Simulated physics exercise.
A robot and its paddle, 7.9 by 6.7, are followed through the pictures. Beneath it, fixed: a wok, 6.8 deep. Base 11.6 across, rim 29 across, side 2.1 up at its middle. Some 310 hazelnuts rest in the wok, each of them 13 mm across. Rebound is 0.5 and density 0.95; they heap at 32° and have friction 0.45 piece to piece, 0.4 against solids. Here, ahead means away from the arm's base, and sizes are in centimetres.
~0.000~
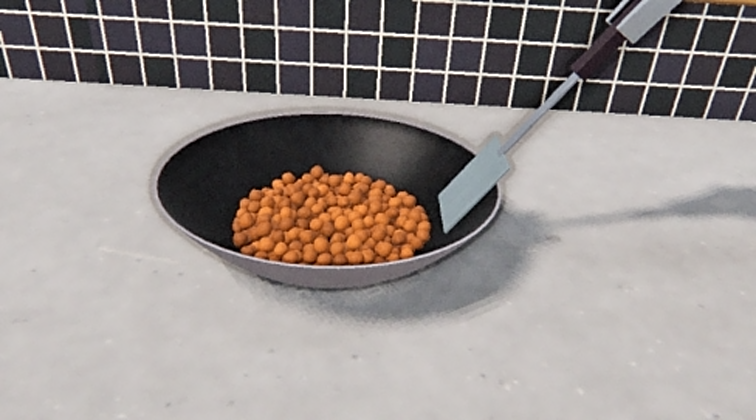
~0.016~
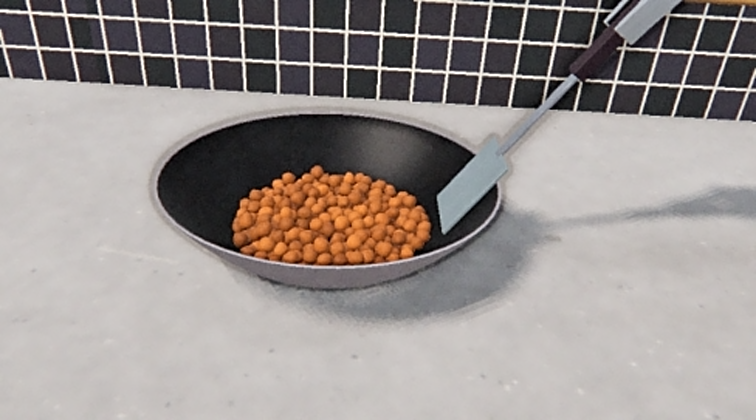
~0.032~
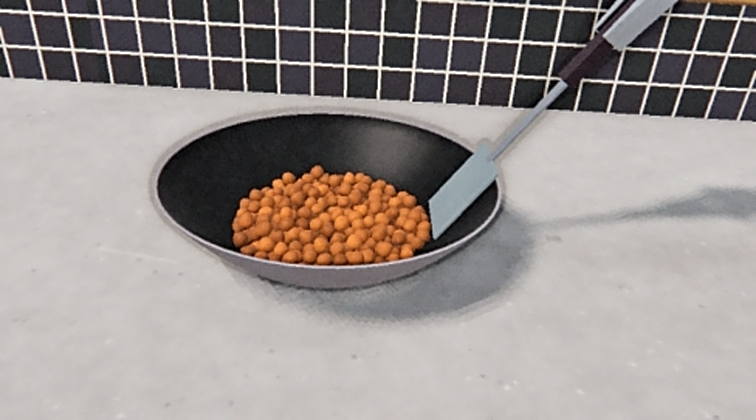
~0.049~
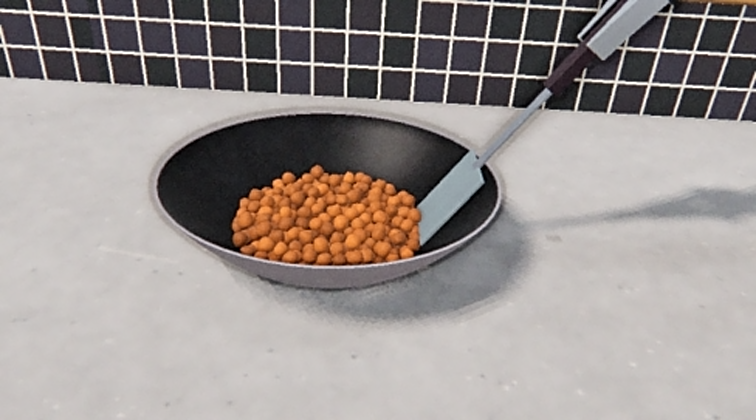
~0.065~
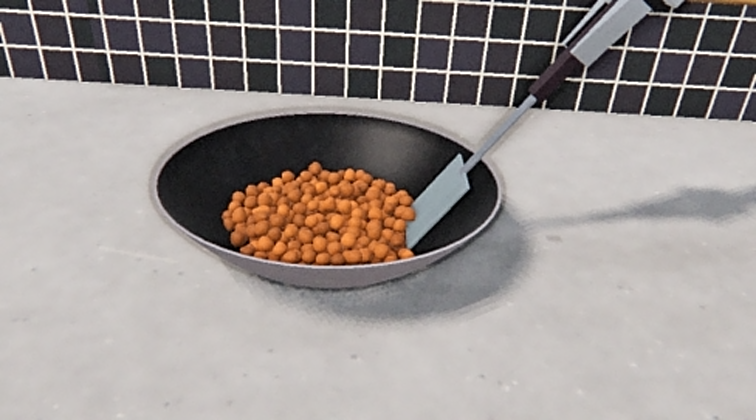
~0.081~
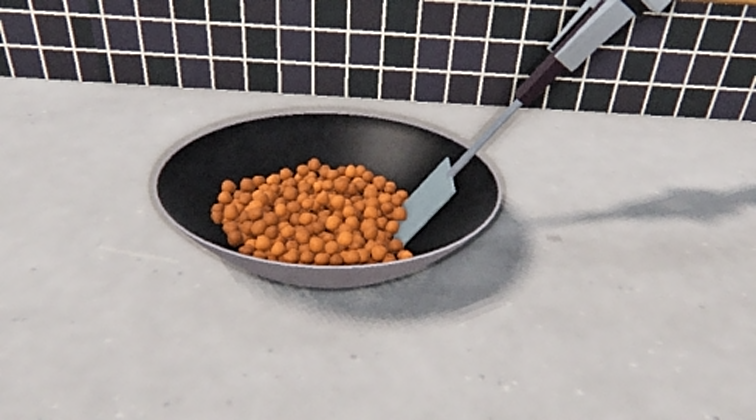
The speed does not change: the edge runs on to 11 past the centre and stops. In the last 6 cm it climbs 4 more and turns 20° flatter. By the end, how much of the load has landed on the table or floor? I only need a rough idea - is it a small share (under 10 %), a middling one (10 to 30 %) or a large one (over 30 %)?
A middling one, 10 to 30 %.
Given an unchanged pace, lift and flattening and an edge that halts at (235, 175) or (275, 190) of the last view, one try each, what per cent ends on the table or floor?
First try roughly 5 percent, second roughly 0 percent.
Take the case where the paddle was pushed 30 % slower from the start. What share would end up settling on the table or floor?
About 15 in a hundred.
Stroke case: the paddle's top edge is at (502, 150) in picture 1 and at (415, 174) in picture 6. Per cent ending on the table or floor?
Close to 30 in a hundred.
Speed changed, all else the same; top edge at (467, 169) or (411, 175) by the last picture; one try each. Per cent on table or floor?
First try around 15 %, second try around 35 %.
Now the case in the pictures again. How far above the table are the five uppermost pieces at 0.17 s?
5 cm.
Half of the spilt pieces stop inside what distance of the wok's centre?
32 cm or so.
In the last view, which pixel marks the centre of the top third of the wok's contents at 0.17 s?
(266, 203).
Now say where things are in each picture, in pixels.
The first picture shows paddle top edge at (503, 151), sloping 55°; upper third of the load around (335, 214), from x 240 to 425, top at y 175; 308 in the wok.
The second picture shows paddle top edge at (501, 152), sloping 55°; upper third of the load around (335, 214), from x 240 to 425, top at y 175.
The third picture shows paddle top edge at (492, 158), sloping 55°; upper third of the load around (335, 214), from x 240 to 425, top at y 175.
The fourth picture shows paddle top edge at (478, 165), sloping 55°; upper third of the load around (336, 211), from x 240 to 415, top at y 175.
The fifth picture shows paddle top edge at (464, 170), sloping 55°; upper third of the load around (328, 209), from x 230 to 410, top at y 170.
The sixth picture shows paddle top edge at (451, 174), sloping 55°; upper third of the load around (316, 204), from x 220 to 410, top at y 165; 308 in the wok.
By 0.17 s, sloping 55°, highest piece 6 above the table; 308 in the wok.
By 0.26 s, sloping 50°, highest piece 8 above the table; 308 in the wok.
By 0.51 s, sloping 35°, highest piece 12 above the table; 242 in the wok, 33 on the table or floor, 33 on the blade or in flight.
By 1.56 s, sloping 35°, highest piece 5 above the table; 242 in the wok, 66 on the table or floor.
Final count, 242 in the wok, 66 on the table or floor. That is 21 % on the table or floor.
